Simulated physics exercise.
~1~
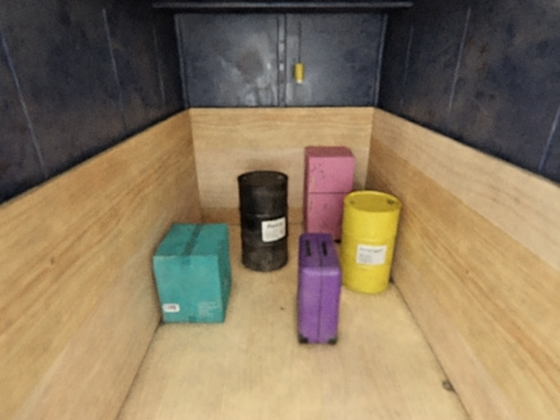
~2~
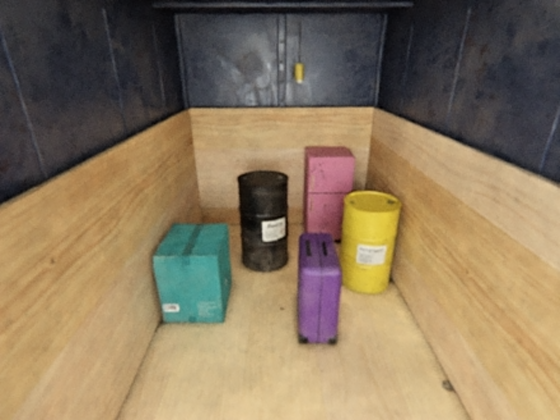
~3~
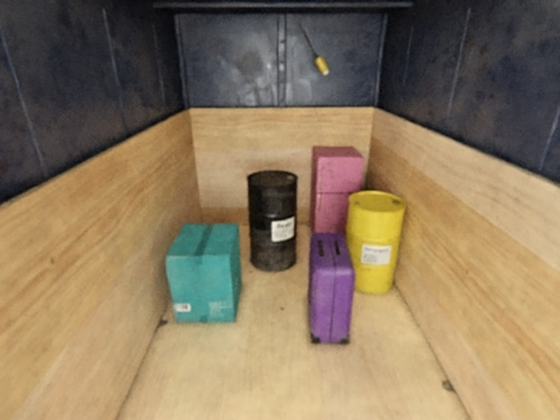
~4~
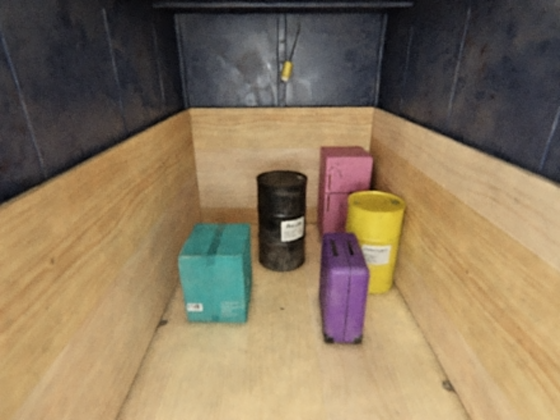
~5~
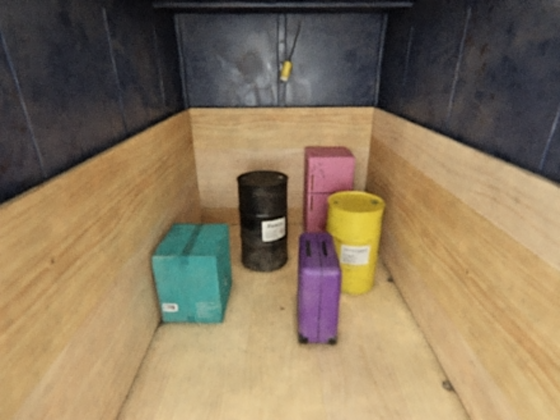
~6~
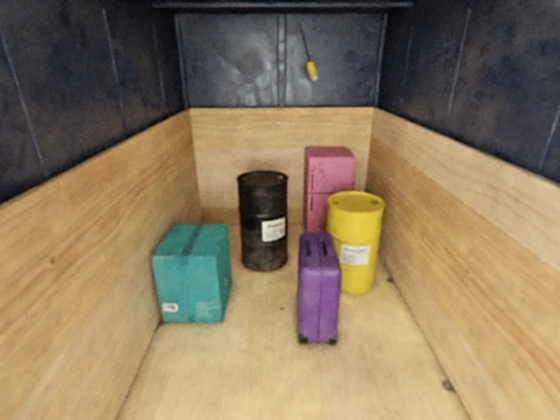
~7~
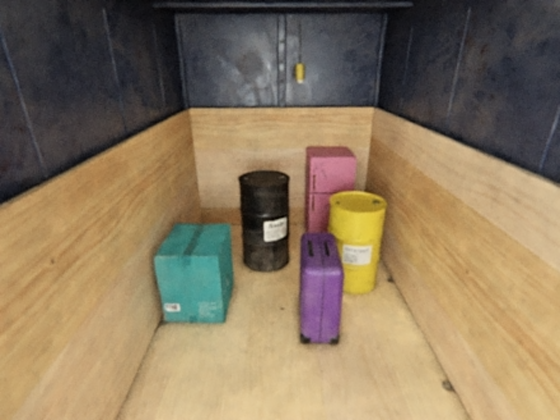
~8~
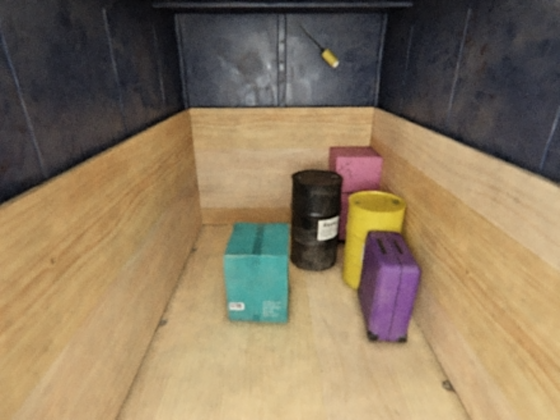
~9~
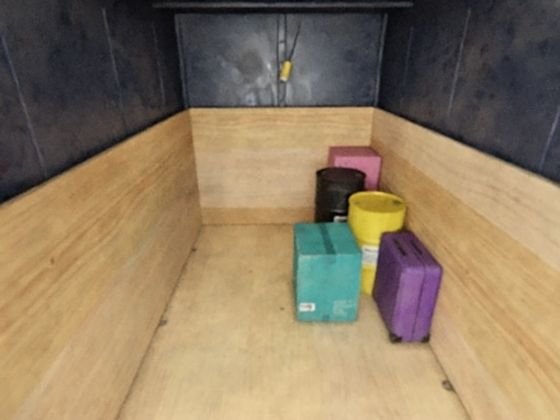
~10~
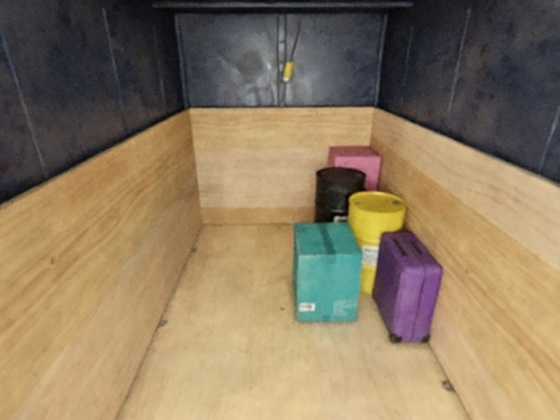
In the wood-lined load bay of a van, a turquoise box, a black drum, a pink appliance, a yellow drum and a purple case stand loose while a small lamp swings on its cord. After a still start, all five shift a little to the right, most of them edging farther, then slide back left. They pause, then the load slides right again, the box, black drum and case moving farthest. The box and black drum keep going until everything is bunched by the right wall. There they rest, all still upright, leaving the left side empty.
